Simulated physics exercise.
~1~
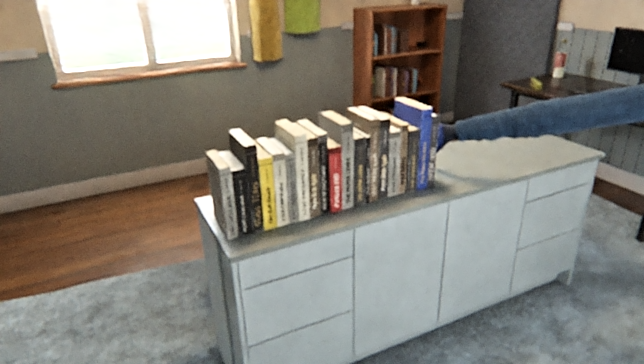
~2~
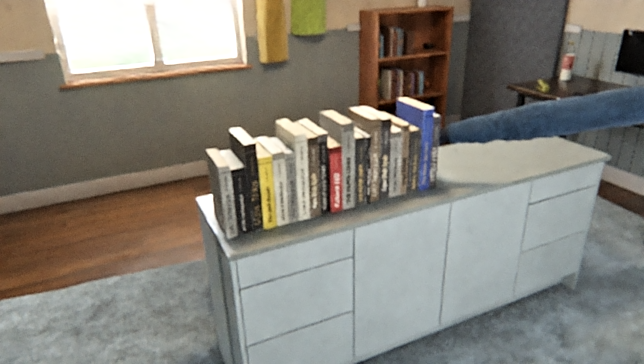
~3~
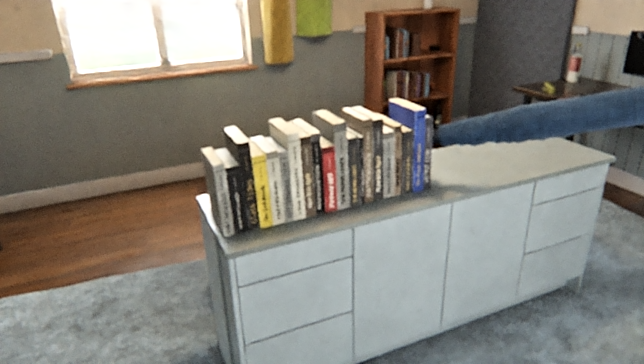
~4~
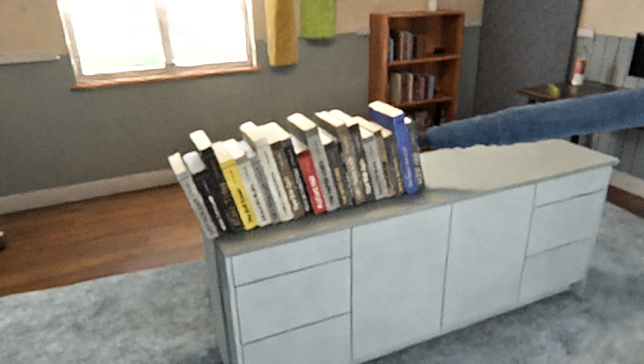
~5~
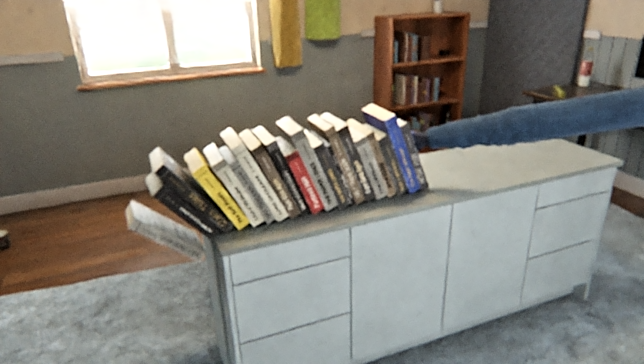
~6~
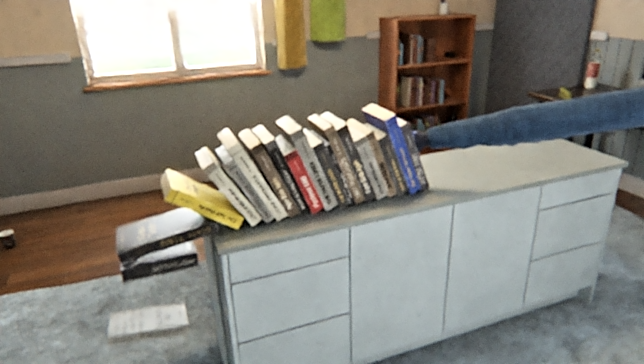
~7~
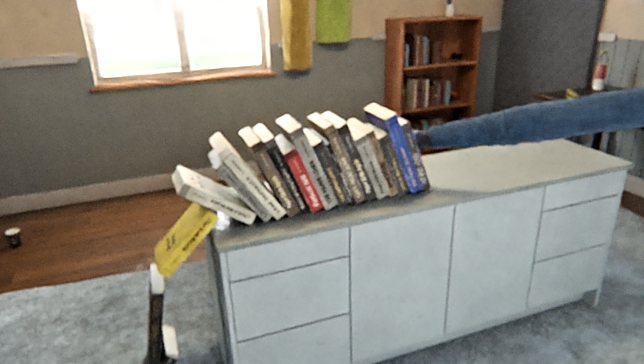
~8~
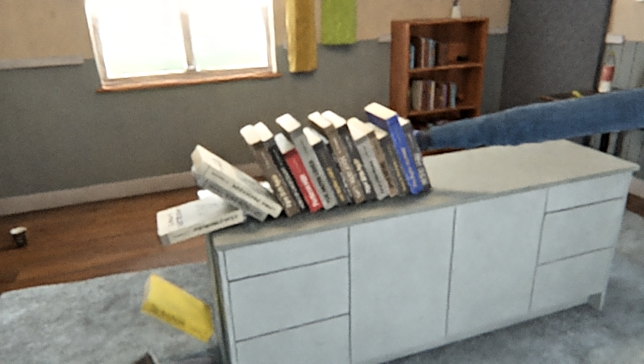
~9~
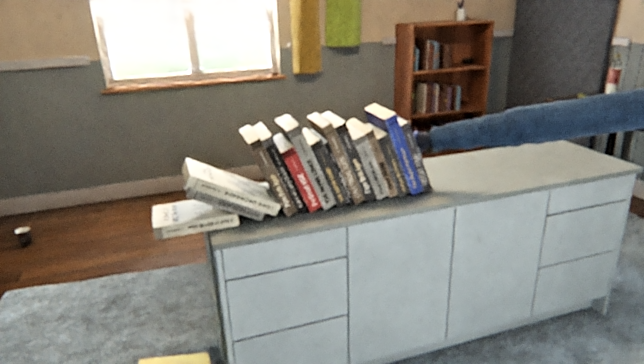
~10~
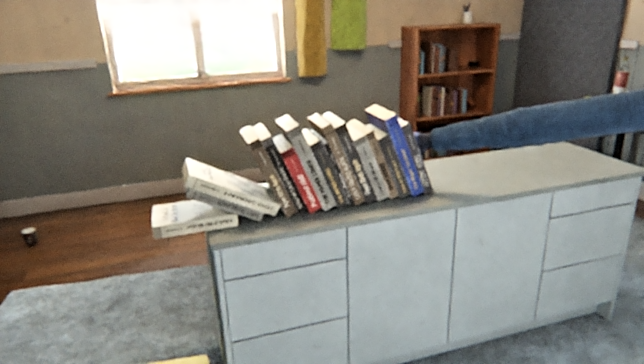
Row of books toppling left as a blue-sleeved arm pushes, several including the yellow one falling off the cabinet, the rest left leaning.
